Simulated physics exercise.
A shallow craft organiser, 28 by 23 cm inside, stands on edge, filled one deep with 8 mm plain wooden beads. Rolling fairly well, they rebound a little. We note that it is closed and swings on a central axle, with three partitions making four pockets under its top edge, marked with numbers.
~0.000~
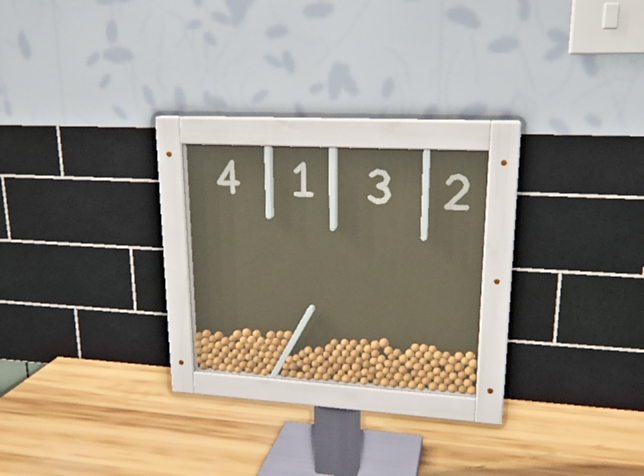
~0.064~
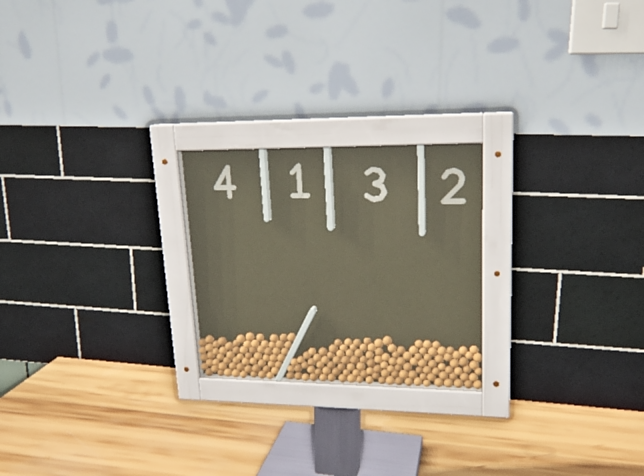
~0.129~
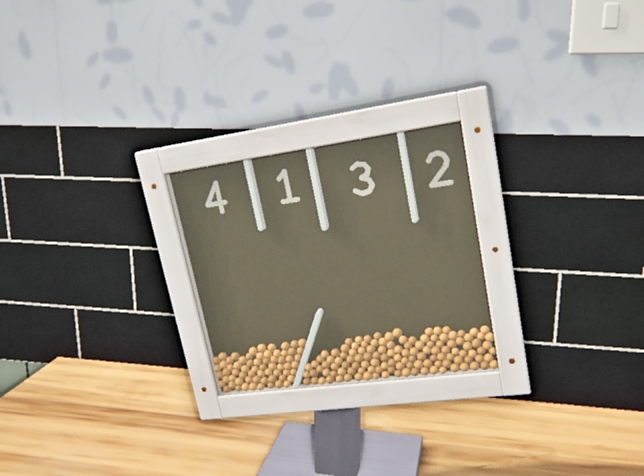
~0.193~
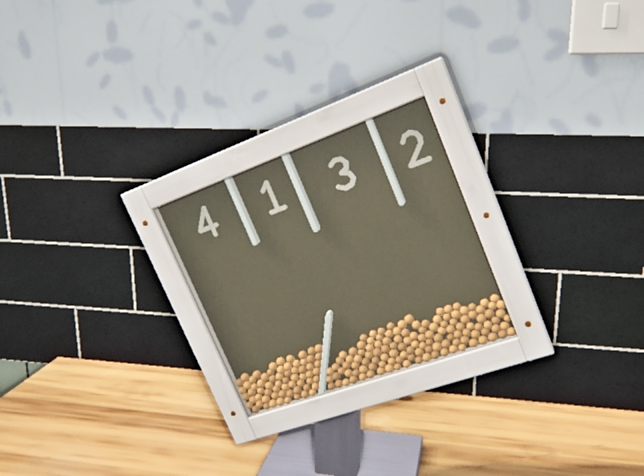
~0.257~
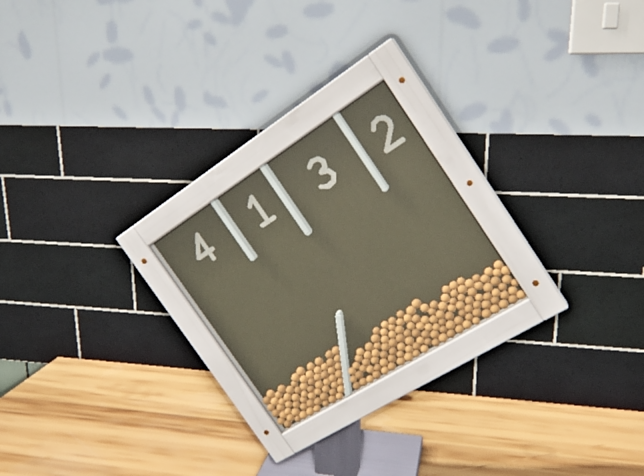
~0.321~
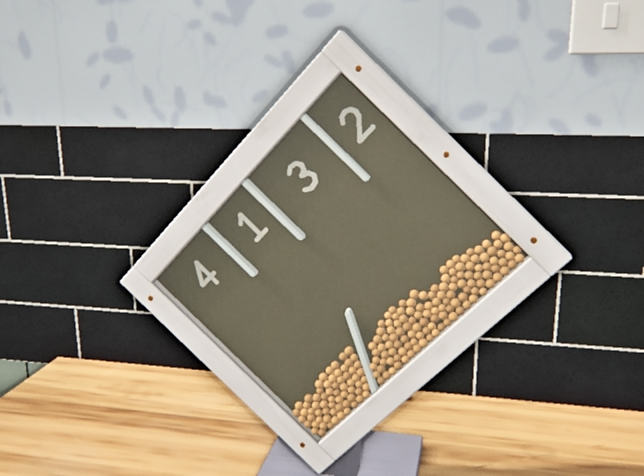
White-framed panel of tan beads turning steadily anticlockwise on a stand, the beads shifting into a slope that rises to the right.
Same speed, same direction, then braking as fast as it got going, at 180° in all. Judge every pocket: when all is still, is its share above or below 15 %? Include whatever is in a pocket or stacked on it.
Pocket 1 above, pocket 2 below, pocket 3 above, pocket 4 above 15 %.
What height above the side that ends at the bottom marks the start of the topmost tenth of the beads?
It comes to around 5 cm.
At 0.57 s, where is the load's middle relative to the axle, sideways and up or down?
The middle sits about 8 centimetres right and 3 centimetres below the axle.
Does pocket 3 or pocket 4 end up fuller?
That would be pocket 4.
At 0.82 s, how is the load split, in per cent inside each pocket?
Pocket 1: 15; pocket 2: 0; pocket 3: 0; pocket 4: 15.
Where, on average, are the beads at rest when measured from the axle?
Roughly 4 cm to the right of the axle and 9 cm beneath it.
After 0.57 s it has turned 93°, the beads' middle is 8 cm right of and 3 cm below the axle; inside pockets, nothing yet.
After 0.82 s it has turned 140°, the beads' middle is 5 cm right of and 3 cm below the axle; inside pockets, no. 1, 15 %, no. 4, 15 %.
After 1.10 s it has turned 180°, the beads' middle is 4 cm right of and 8 cm below the axle; inside pockets, no. 1, 25 %, no. 3, 25 %, no. 4, 40 %.
All still by 1.6 s, no. 1, 25 %, no. 2, 0 %, no. 3, 30 %, no. 4, 40 %.
